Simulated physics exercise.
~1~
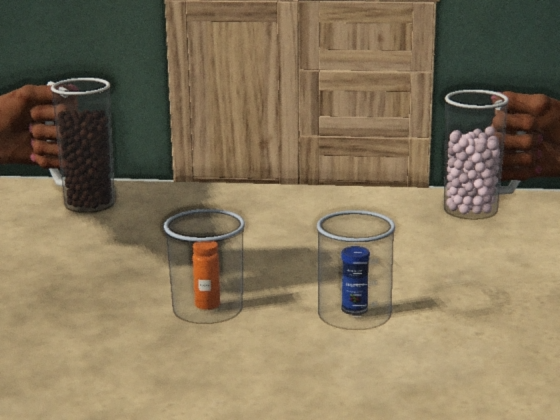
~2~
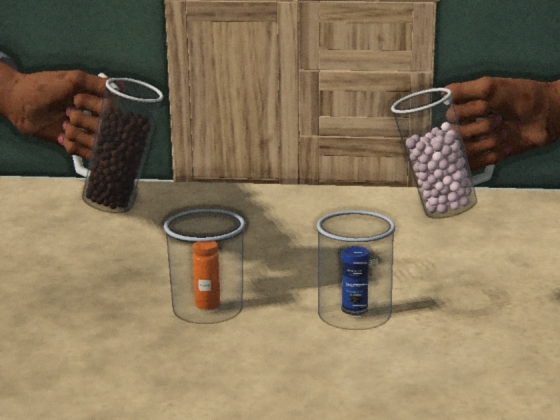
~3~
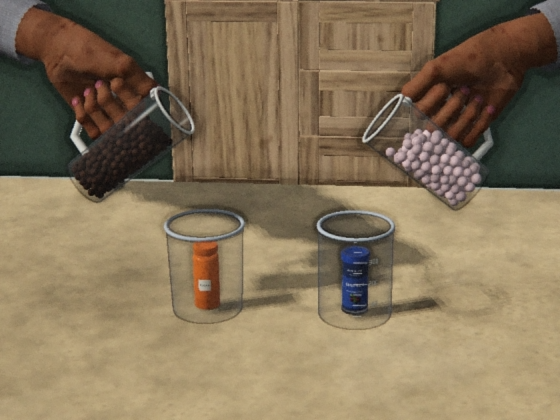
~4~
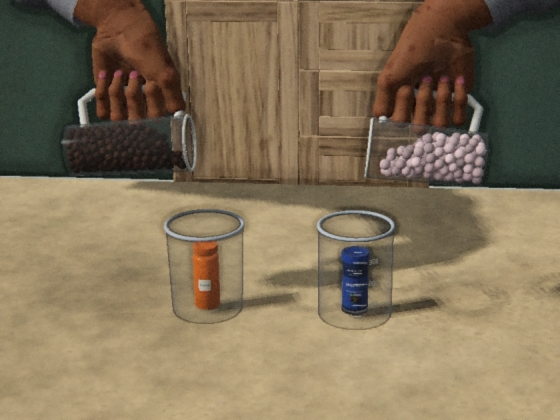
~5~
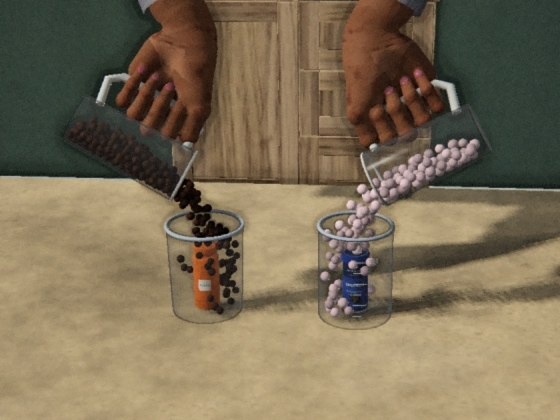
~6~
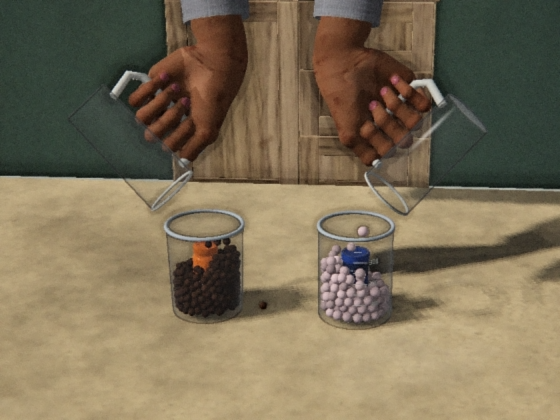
Two hands pour dark and pale pink balls around two objects, whose tops still show.
